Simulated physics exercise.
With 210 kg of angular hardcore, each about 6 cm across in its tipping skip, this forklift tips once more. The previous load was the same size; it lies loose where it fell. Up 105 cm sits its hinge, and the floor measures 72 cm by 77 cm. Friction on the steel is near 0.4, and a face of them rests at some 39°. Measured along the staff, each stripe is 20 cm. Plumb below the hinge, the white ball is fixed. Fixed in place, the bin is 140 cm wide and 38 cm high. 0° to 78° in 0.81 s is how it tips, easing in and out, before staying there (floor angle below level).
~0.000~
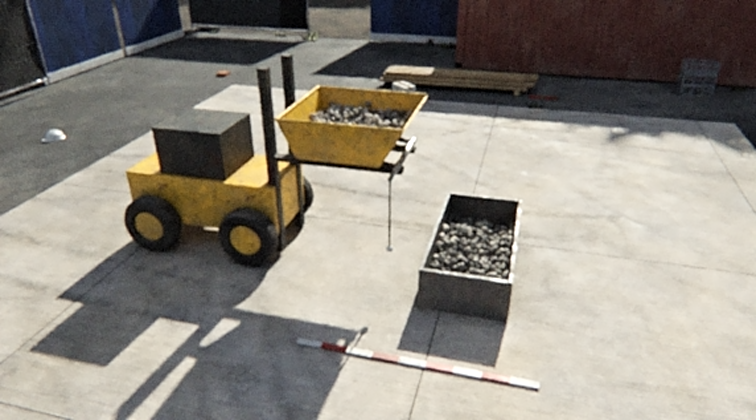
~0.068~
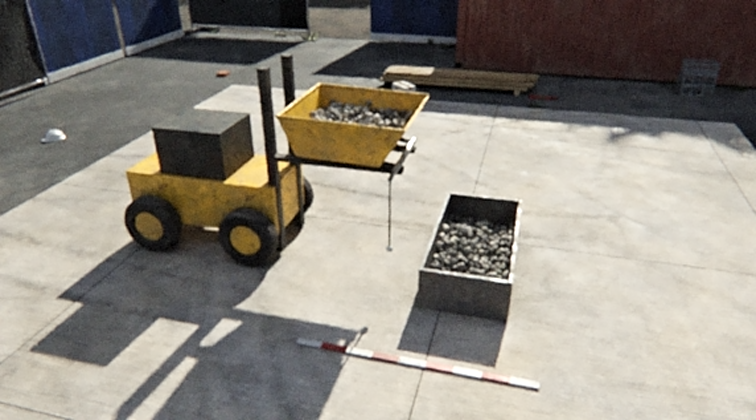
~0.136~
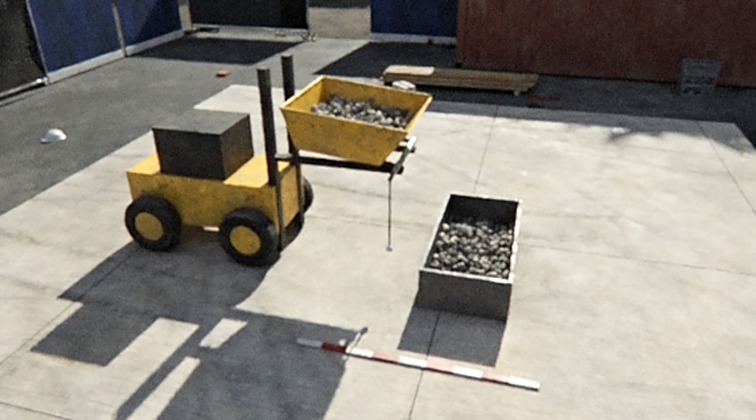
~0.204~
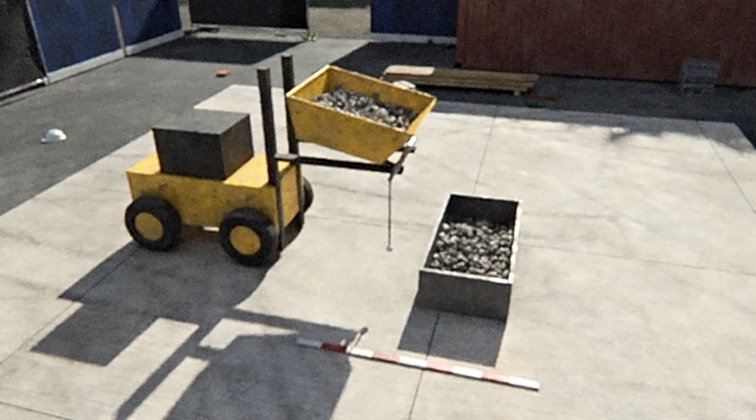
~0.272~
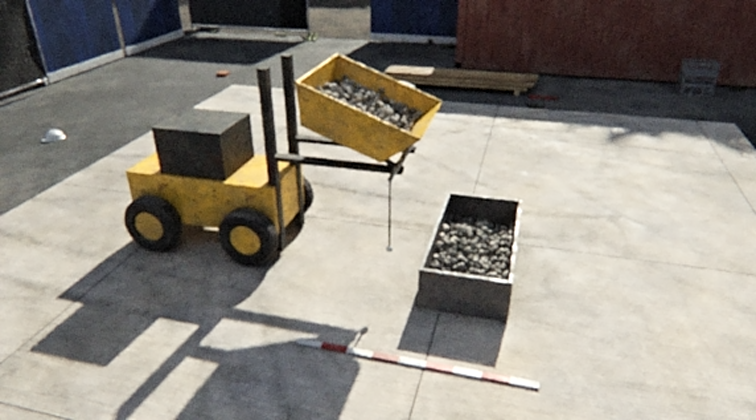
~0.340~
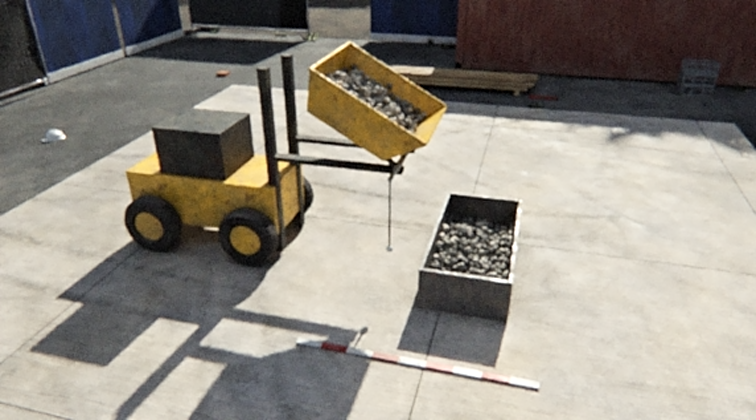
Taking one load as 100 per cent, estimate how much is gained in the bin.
The gain is about 85 per cent of a load.
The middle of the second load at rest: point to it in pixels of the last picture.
Roughly at pixel (490, 246).
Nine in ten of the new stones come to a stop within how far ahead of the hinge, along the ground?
Roughly 140 cm ahead of it.
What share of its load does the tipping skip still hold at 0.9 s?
Close to 95 per cent of the load.
After 0.6 s the floor is at 66°; in per cent of one load, 100 in the tipping skip, 100 in the bin; the foremost stones are at (507, 268).
After 0.9 s the floor is at 78°; in per cent of one load, 93 in the tipping skip, 107 in the bin; the foremost stones are at (506, 274).
After 1.3 s the floor is at 78°; in per cent of one load, 36 in the tipping skip, 154 in the bin, 10 beside or beyond the bin; the foremost stones are at (552, 259).
After 3.6 s the floor is at 78°; in per cent of one load, 1 in the tipping skip, 185 in the bin, 14 beside or beyond the bin; the foremost stones are at (662, 289). Net gain in the bin, 85.
